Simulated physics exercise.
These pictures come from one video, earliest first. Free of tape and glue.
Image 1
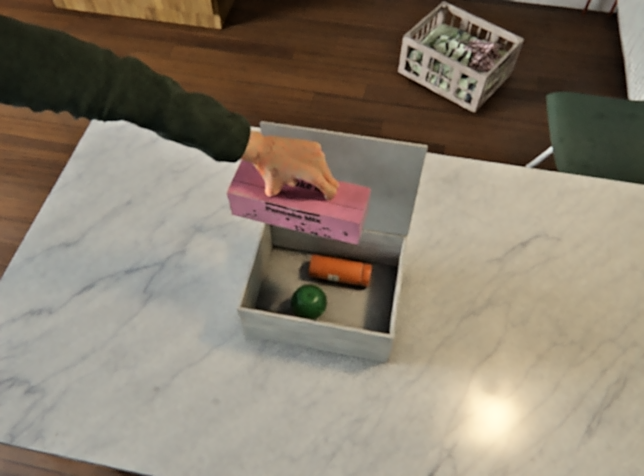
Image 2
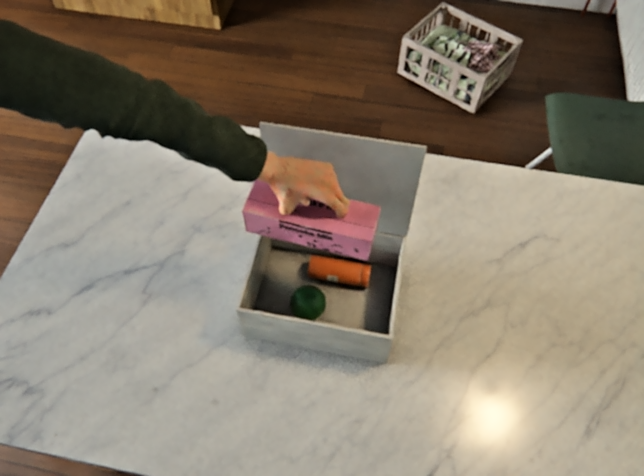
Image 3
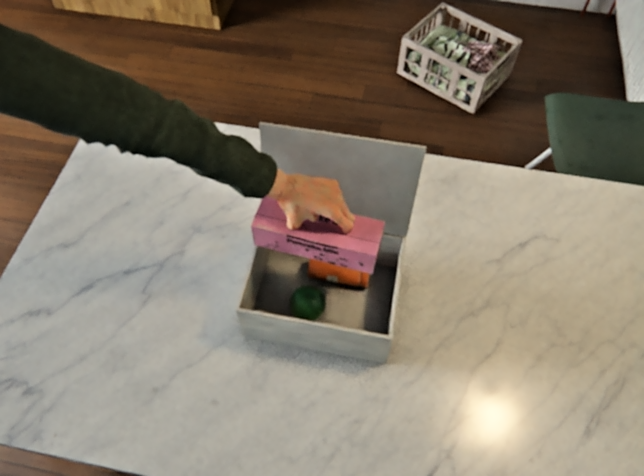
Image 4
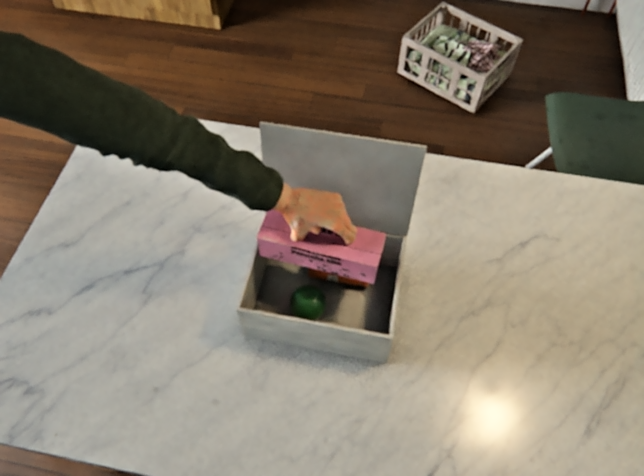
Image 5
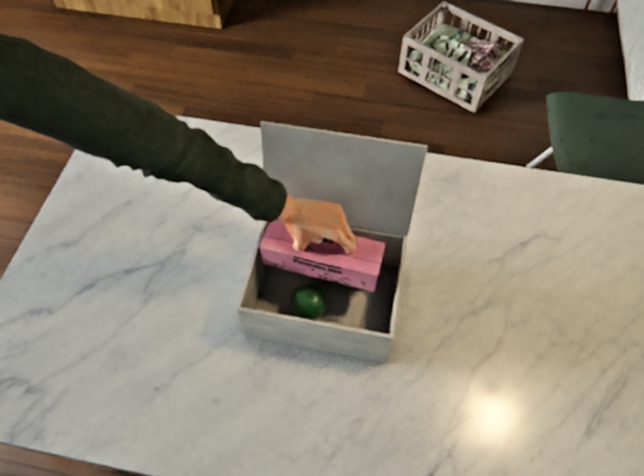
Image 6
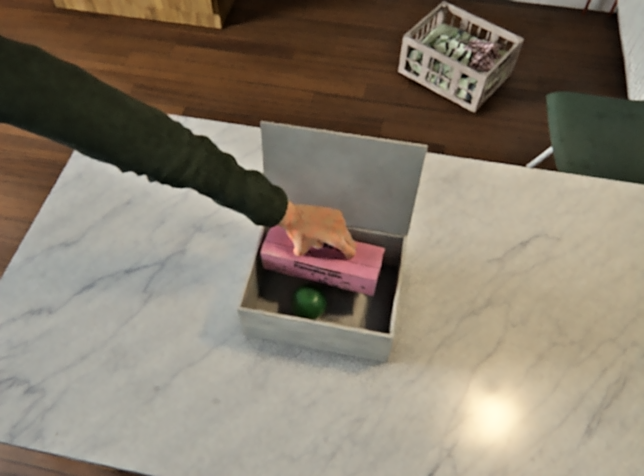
At the start, a hand in a dark green sleeve holds a pink carton above an open gray box containing an orange cylinder and a green ball on a marble table. The arm moves slightly right and lowers the carton into the box, covering the orange cylinder, while still gripping it.
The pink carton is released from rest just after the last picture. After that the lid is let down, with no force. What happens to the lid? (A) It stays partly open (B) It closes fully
It closes fully (B).
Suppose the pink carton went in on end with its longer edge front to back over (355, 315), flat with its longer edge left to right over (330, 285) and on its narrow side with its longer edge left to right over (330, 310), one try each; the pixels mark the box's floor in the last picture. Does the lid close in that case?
1: Open. 2: Closed. 3: Closed.
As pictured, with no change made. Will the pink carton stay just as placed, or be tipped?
Simply put, the pink carton gets tilted.
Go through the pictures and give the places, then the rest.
In the first picture, still above its spot; pink carton (299, 202); orange shaker (340, 271).
In the second picture, still above its spot; pink carton (312, 219); orange shaker (340, 271).
In the third picture, still above its spot; pink carton (318, 234); orange shaker (339, 272).
In the fourth picture, still above its spot; pink carton (321, 245).
In the fifth picture, still above its spot; pink carton (322, 254).
In the sixth picture, put in, still held; pink carton (323, 259).
Then, 1.00 s after the last picture, lid starting down; pink carton on its side near (321, 288); green apple rolled a little.
Then, 1.80 s after the last picture, lid 44° above the rim; pink carton on its side near (321, 288); green apple rolled a little.
At rest, lid shut; tipped over in the box, pink carton; the other 2 in place. Seen from the same camera at the end, pink carton near (321, 288).
